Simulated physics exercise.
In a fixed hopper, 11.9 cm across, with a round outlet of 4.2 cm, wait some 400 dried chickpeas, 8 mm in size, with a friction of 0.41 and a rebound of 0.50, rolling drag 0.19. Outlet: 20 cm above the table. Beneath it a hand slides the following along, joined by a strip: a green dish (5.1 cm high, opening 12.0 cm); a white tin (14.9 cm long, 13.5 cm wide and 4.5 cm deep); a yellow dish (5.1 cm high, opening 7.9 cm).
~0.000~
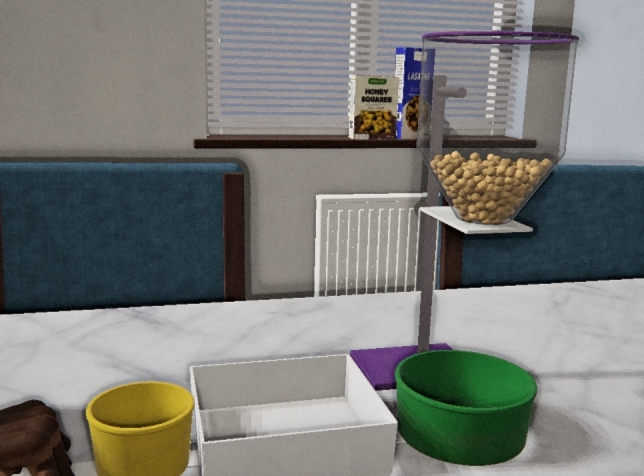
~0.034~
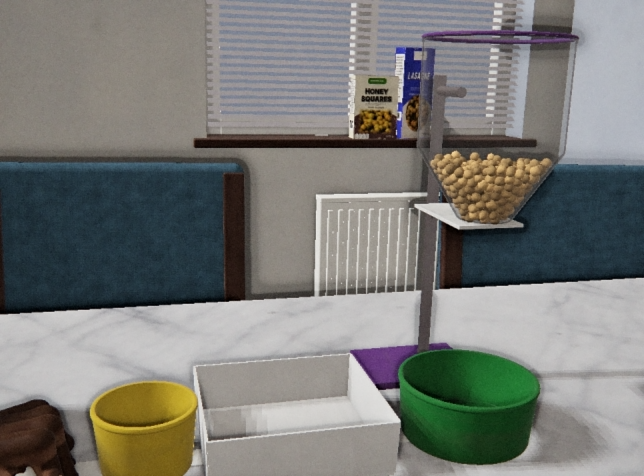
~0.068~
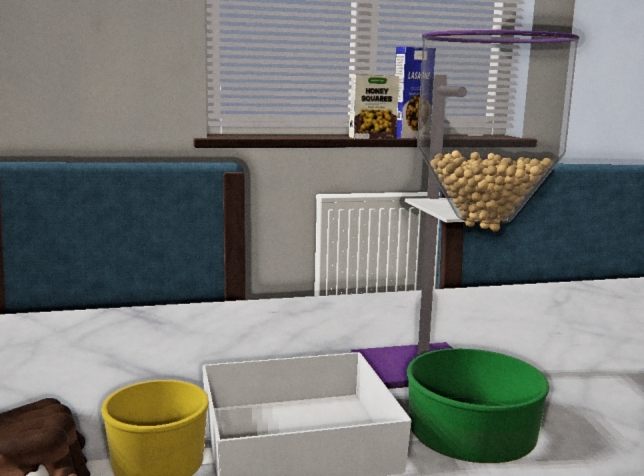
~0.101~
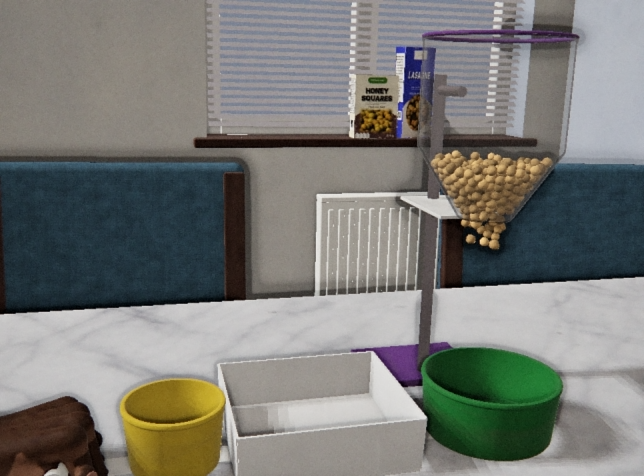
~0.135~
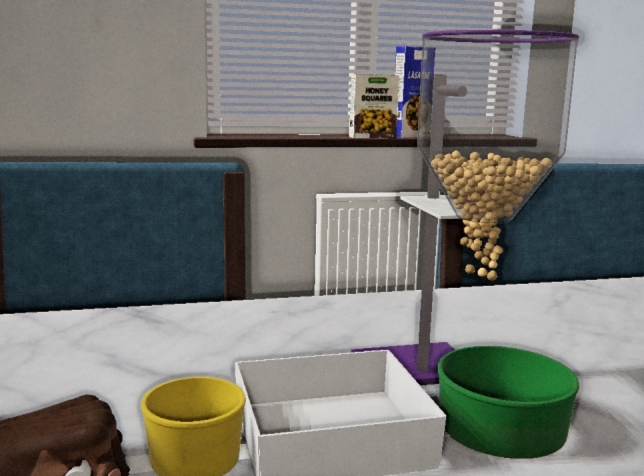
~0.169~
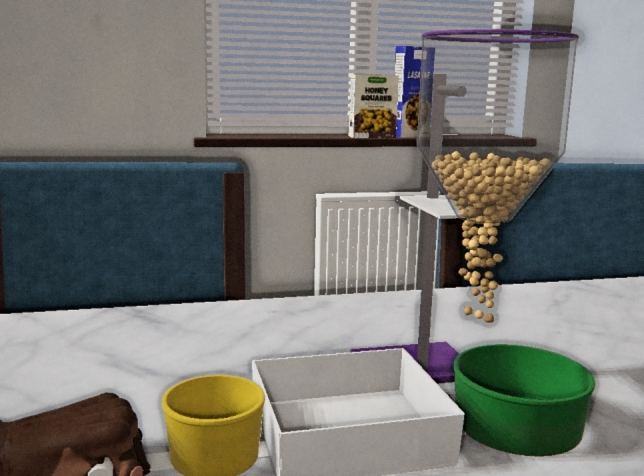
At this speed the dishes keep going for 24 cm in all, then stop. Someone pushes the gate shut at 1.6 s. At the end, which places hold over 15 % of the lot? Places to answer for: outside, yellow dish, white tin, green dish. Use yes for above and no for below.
Outside: No; yellow dish: No; white tin: Yes; green dish: No.
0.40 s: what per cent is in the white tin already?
25 per cent.
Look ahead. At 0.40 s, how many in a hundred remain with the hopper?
Roughly 55 per cent of the load.
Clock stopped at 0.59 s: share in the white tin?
I'd put it at around 50 per cent.
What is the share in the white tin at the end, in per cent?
Around 90 in a hundred.
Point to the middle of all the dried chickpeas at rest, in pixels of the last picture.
Around (514, 412).
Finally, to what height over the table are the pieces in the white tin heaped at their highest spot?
Near 2.5 cm.
Then, at 0.40 s, white tin 25 %, hopper 55 %, outside 5 %, in the air 15 %; middle of all pieces on or above the table near (486, 269).
Then, at 0.59 s, white tin 50 %, hopper 40 %, outside 5 %, in the air 5 %; middle of all pieces on or above the table near (508, 316).
Then, at 0.77 s, white tin 60 %, hopper 15 %, outside 5 %, in the air 15 %; middle of all pieces on or above the table near (516, 353).
After 0.94 s, yellow dish 5 %, white tin 80 %, outside 5 %, in the air 10 %; middle of all pieces on or above the table near (517, 396).
In the end, at 2.2 s, yellow dish 5 %, white tin 90 %, green dish 0 %, hopper 0 %, outside 5 %.
